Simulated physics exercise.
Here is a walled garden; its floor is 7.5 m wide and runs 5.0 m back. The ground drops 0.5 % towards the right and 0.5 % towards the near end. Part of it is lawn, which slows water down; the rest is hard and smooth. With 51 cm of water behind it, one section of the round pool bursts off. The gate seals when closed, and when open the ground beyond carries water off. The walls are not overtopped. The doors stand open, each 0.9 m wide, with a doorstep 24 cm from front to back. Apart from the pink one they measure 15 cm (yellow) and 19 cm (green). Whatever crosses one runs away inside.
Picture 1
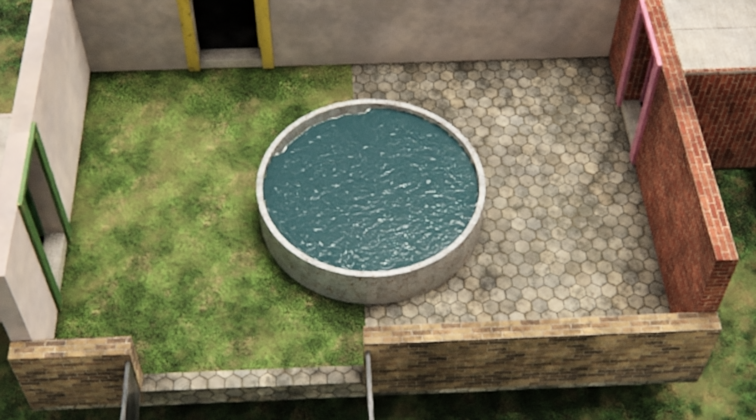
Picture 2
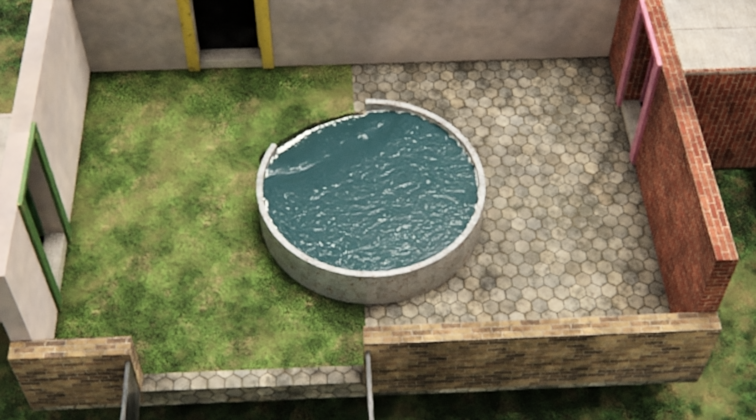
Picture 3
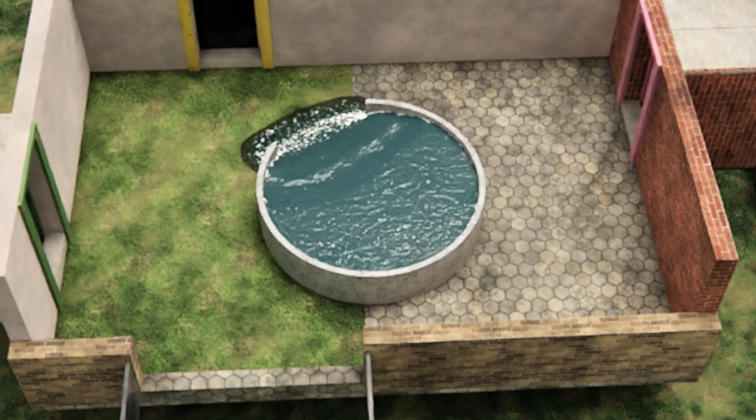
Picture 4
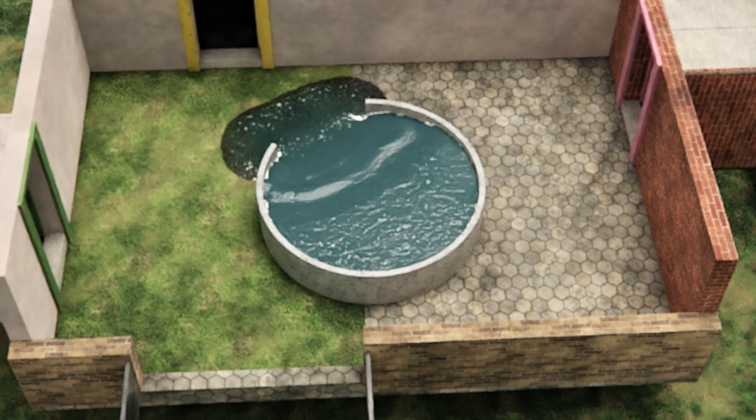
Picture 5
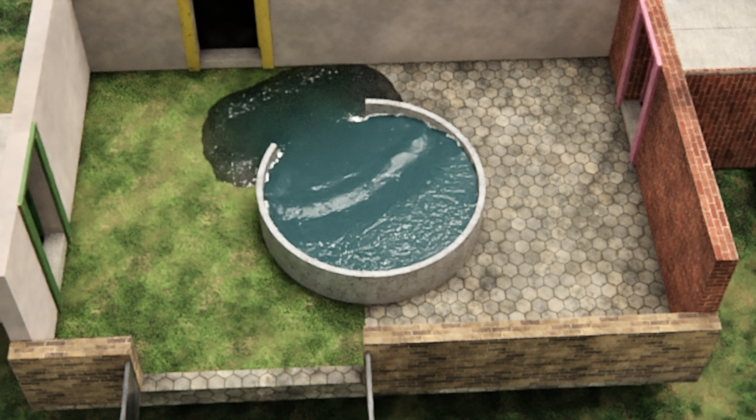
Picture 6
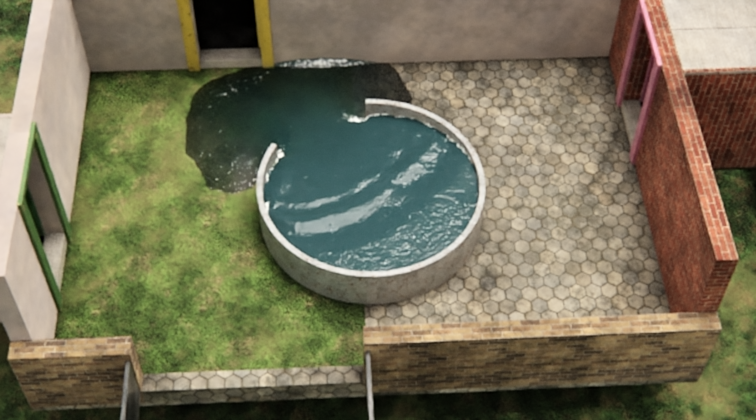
A round grey pool full of rippling blue-green water stands in the middle of a walled garden, seen from high above, with lawn on the left and hexagonal paving on the right. Pale walls hold a yellow-framed doorway at the back and a green one at left, with a pink one in the brick wall at right. The pool's far-left section opens, and water pours out, spreading in a dark, widening patch toward the back wall while pale waves cross the pool and the camera stays still.
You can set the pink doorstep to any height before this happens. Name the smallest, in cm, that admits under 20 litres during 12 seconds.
Close to 6.5 cm is just enough.
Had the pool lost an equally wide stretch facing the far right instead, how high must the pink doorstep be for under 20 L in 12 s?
About 22 cm.
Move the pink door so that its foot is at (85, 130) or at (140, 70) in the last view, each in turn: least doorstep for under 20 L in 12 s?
Roughly 17 and 17 cm.
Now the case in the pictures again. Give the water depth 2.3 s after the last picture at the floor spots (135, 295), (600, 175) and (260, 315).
Roughly 0, 0 and 0 cm, in turn.
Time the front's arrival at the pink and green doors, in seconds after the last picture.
Arrival: Pink 2.8 s, green 3.0 s.
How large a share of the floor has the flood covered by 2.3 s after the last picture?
About 40 per cent.
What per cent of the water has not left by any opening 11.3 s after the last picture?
Some 84 per cent remains.
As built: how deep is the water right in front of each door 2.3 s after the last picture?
Depths in cm: Pink 0, yellow 22, green 0.
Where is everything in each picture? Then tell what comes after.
In the first frame, the round pool at (371, 187) is whole and still, 51 cm deep; the pink door at (640, 80) is dry.
In the second frame, the gap is on the far side, the front 0.3 m out at (267, 155); the back of the round pool holds 51 cm.
In the third frame, the gap is on the far side, the front 0.7 m out at (254, 139); the back of the round pool holds 51 cm.
In the fourth frame, the front is at (232, 127), 1.0 m from the gap on the far side; 2.1 m2 of floor is wet, 51 cm left at the back.
In the fifth frame, the front is at (225, 102), 1.5 m from the gap on the far side; 3.3 m2 of floor is wet, 51 cm left at the back.
In the sixth frame, the gap is on the far side, the front 1.8 m out at (212, 86); the back of the round pool holds 51 cm; the pink door at (640, 80), 4.3 m from the gap, is still 3.3 m from the nearest water.
Then, 0.7 s after the last picture water covers 20 % of the floor, deepest (32 cm) near (293, 72); it has not reached the pink door.
Then, 2.3 s after the last picture water covers 40 % of the floor, deepest (30 cm) near (103, 78); it has not reached the pink door.
Then, 11.3 s after the last picture water covers 100 % of the floor, deepest (10 cm) near (522, 358); 6 cm at the pink door, 0 litres in over its 14 cm doorstep.
At the pink door as built, the water peaked near 10 cm, 3.5 s after the last picture.
With a doorstep of 6 cm, 27 litres would have come in within the 12 s; with 7 cm, 14 litres. So under 20 litres takes about 6.5 cm.
